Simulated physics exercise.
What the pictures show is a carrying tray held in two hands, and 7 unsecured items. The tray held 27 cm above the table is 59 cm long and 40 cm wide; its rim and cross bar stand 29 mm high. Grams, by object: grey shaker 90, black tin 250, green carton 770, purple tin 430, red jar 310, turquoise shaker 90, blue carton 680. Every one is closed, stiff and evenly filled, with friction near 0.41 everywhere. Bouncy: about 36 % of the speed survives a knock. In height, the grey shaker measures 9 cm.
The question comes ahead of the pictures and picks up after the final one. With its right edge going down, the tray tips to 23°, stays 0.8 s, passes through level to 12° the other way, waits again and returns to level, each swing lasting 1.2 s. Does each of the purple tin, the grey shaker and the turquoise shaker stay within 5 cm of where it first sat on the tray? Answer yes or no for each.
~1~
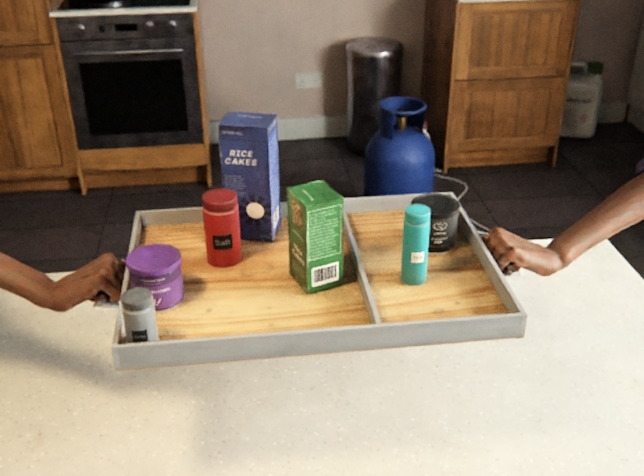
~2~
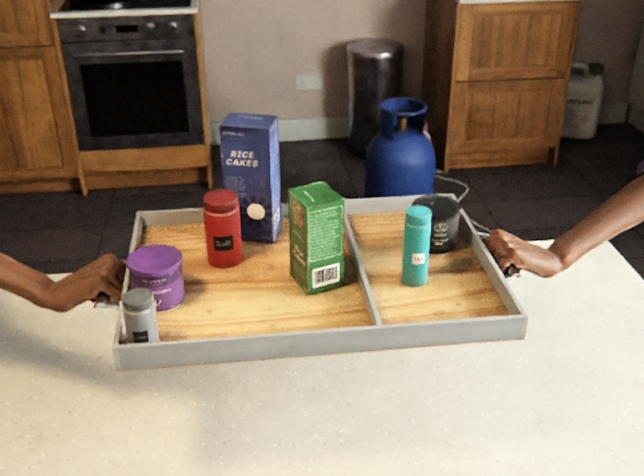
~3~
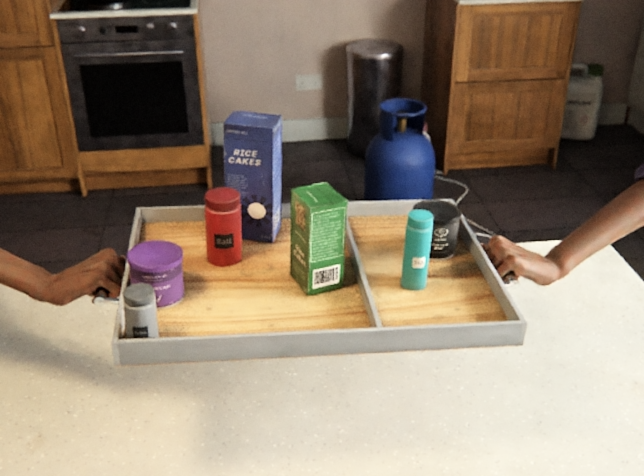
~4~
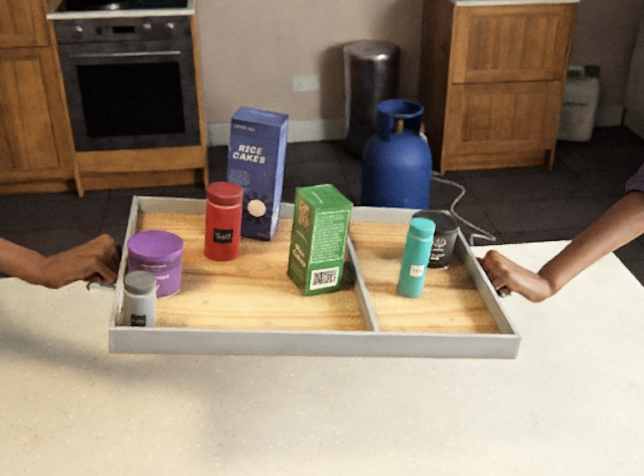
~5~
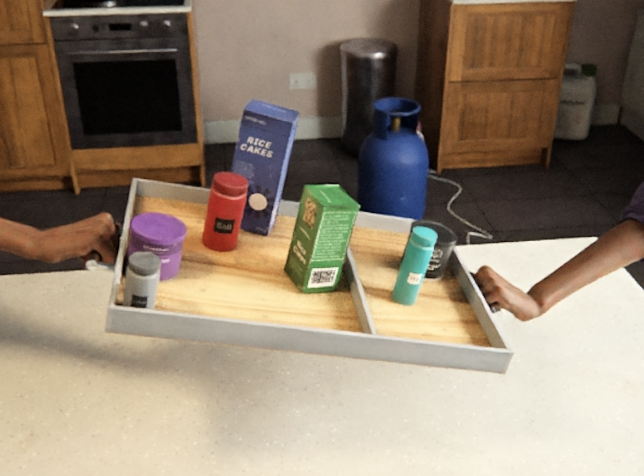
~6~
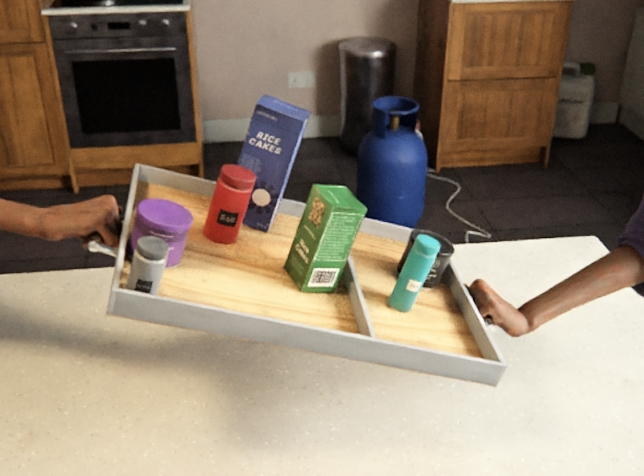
Purple tin: No, grey shaker: No, turquoise shaker: No.
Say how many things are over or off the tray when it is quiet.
Total: 1.
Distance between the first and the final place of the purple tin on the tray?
I'd say about 14 cm between start and finish.
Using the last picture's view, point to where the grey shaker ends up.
Around pixel (235, 314).
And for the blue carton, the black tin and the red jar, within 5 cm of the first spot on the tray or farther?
Blue carton: Is displaced; black tin: Remains in place; red jar: Is displaced.
Then, 0.50 s on from there, tray at 23°, right edge down; turquoise shaker 72° off its base near (454, 308).
Then, 1.20 s on from there, tray at 23°, right edge down; turquoise shaker 71° off its base near (455, 307); grey shaker moved 9 cm near (214, 278); purple tin moved 9 cm near (219, 240).
Then, 1.60 s on from there, tray at 14°, right edge down; turquoise shaker 71° off its base near (461, 287); grey shaker moved 15 cm near (246, 298); purple tin moved 15 cm near (248, 258).
Then, 3.80 s on from there, tray at 6°, left edge down; turquoise shaker 72° off its base near (461, 244); grey shaker moved 15 cm near (233, 321); purple tin moved 14 cm near (238, 277).
In the end, toppled on the tray, turquoise shaker; not toppled but over 5 cm from the start, grey shaker, purple tin, red jar and blue carton; the other 2 under 5 cm from the start. At the end, from the last picture's camera, purple tin near (239, 272), grey shaker near (236, 314).
